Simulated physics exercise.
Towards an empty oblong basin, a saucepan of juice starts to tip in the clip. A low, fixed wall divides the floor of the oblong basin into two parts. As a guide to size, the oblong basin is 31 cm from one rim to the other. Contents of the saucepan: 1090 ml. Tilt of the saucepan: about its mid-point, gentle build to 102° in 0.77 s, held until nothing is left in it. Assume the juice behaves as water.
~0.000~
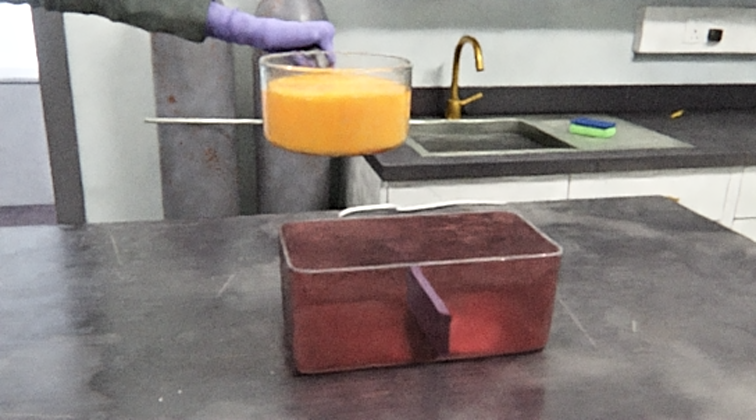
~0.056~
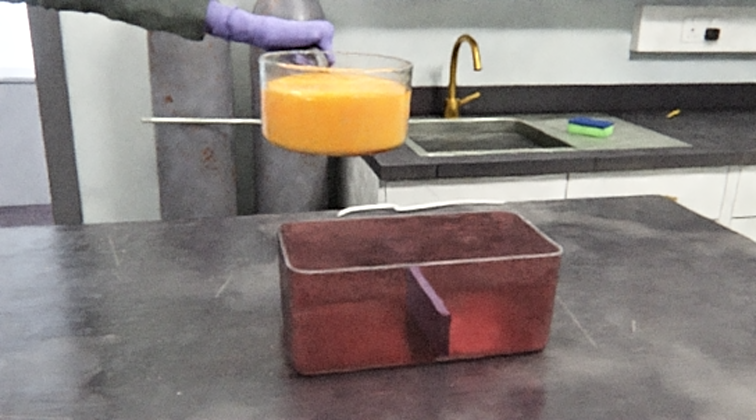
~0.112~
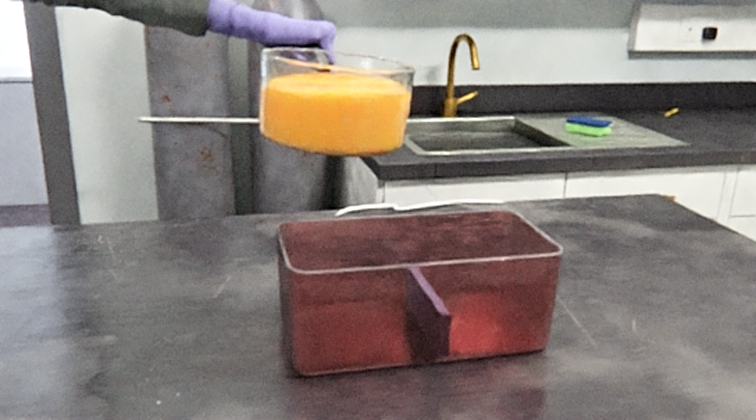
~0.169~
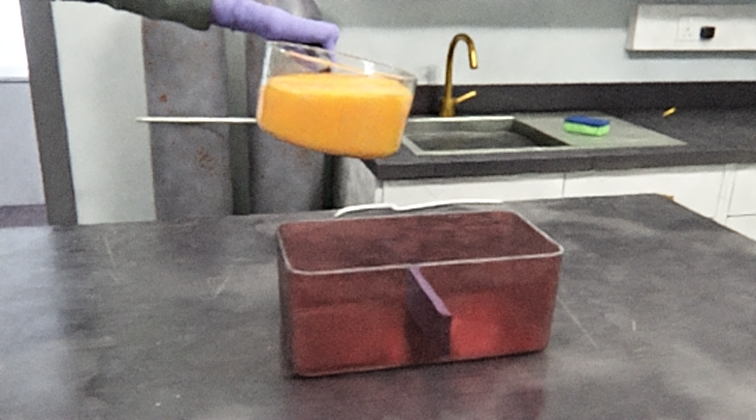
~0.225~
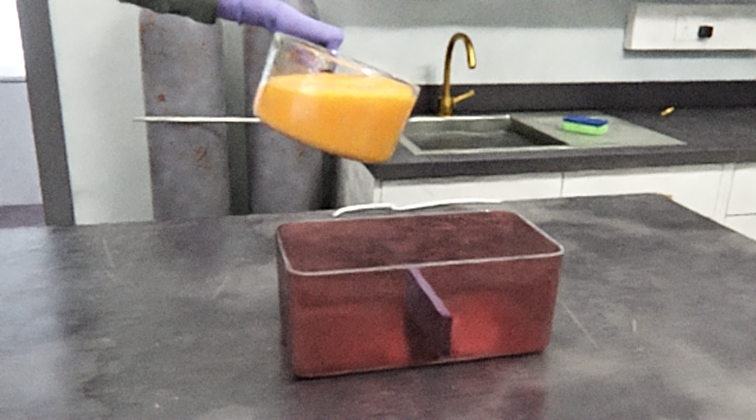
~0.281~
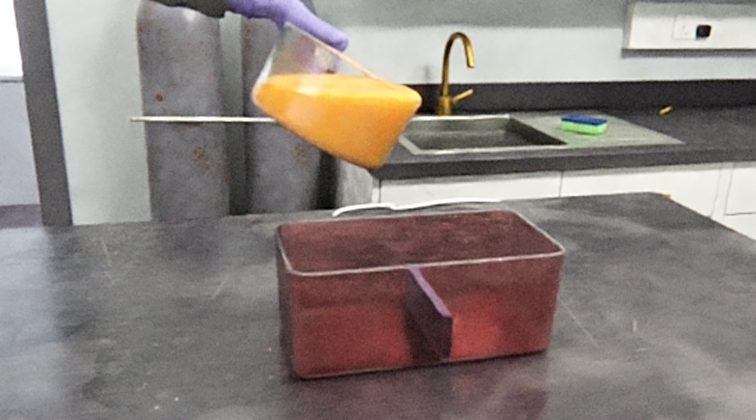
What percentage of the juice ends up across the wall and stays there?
About 67 per cent.
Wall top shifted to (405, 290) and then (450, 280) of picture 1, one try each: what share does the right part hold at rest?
Respectively 90 and 40 %.
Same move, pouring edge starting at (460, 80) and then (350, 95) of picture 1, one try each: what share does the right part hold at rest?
85 per cent first, 5 per cent second.
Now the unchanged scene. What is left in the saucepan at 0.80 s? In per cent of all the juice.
Roughly 10 percent remains.
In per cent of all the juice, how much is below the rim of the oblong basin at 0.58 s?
I'd estimate some 18 percent of the liquid.
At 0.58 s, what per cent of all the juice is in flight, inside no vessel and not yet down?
Around 42 percent.
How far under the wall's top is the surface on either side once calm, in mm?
The left comes to roughly 40 mm and the right to roughly 16 mm.
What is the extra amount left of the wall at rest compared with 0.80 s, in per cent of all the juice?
About 20 percent.
Then, 0.58 s in, the tilt is 87° and 40 per cent is still to pour, 0 is left of the wall and 18 right of it.
Then, 0.80 s in, the tilt is 102° and 10 per cent is still to pour, 12 is left of the wall and 67 right of it.
Then, 1.02 s in, the tilt is 102° and 2 per cent is still to pour, 28 is left of the wall and 66 right of it.
Then, 1.27 s in, the tilt is 102° and 0 per cent is still to pour, 31 is left of the wall and 67 right of it.
Finally, 32 per cent lies left of the wall, 67 right of it and 1 outside.
